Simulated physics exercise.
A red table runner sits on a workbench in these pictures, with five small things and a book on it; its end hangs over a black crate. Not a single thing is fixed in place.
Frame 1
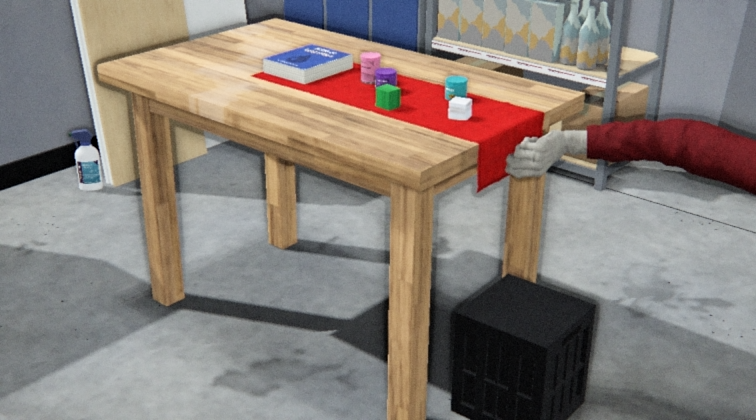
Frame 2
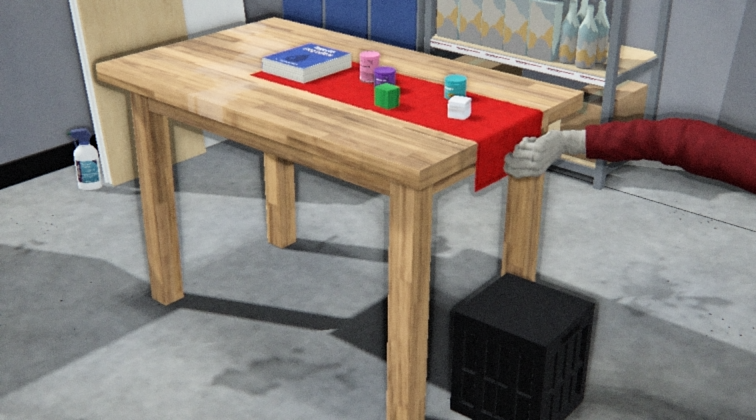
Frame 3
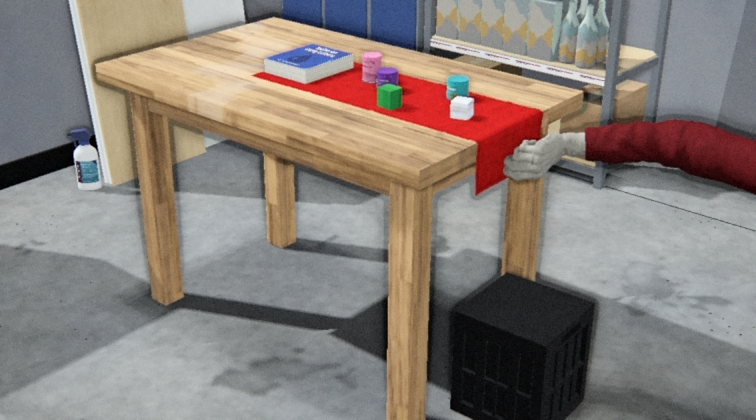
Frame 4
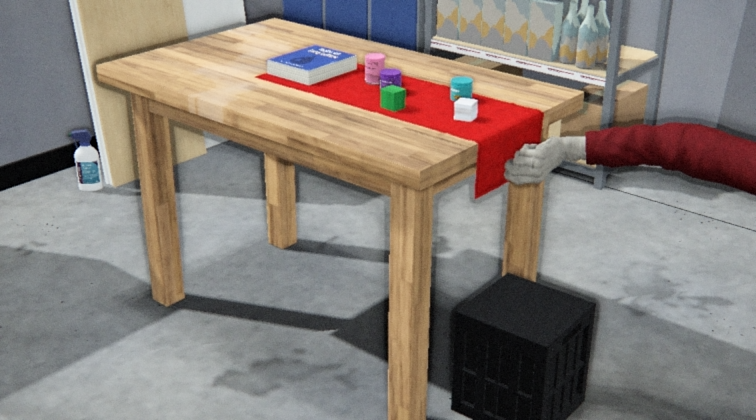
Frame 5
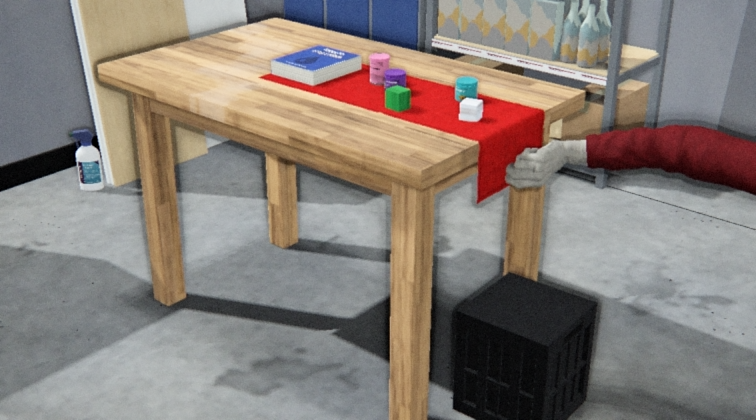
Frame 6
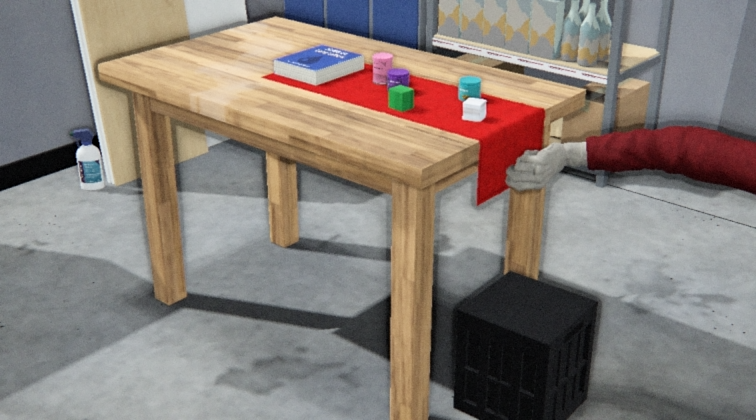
Red table runner with a book, small pots and cubes sliding slightly right along a wooden table beside a gloved hand.
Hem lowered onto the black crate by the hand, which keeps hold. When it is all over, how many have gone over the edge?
By the end, three have gone over.
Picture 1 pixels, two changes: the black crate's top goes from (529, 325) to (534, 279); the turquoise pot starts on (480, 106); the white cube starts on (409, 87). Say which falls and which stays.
Observed: Turquoise pot departs; white cube remains seated.
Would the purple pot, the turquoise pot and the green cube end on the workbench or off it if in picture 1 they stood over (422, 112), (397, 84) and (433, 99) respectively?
Of the three, the purple pot ends off the top, the turquoise pot stays aloft and the green cube ends off the top.
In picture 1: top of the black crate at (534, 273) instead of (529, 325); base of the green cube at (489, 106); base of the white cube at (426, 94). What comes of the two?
The green cube? Lost. The white cube? Safe.
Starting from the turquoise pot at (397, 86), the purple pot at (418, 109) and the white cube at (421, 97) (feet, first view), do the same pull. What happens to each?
Turquoise pot: Still up. Purple pot: Off. White cube: Off.
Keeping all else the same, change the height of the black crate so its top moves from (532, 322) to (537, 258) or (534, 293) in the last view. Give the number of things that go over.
First case 1, second case 2.
Soon after, hem near (509, 227); white cube gone.
After that, hem near (508, 264); white cube and turquoise pot gone.
And then, hem on the crate; white cube, turquoise pot and green cube gone.
In the end, hem on the crate; white cube, turquoise pot and green cube gone. The answer is three.
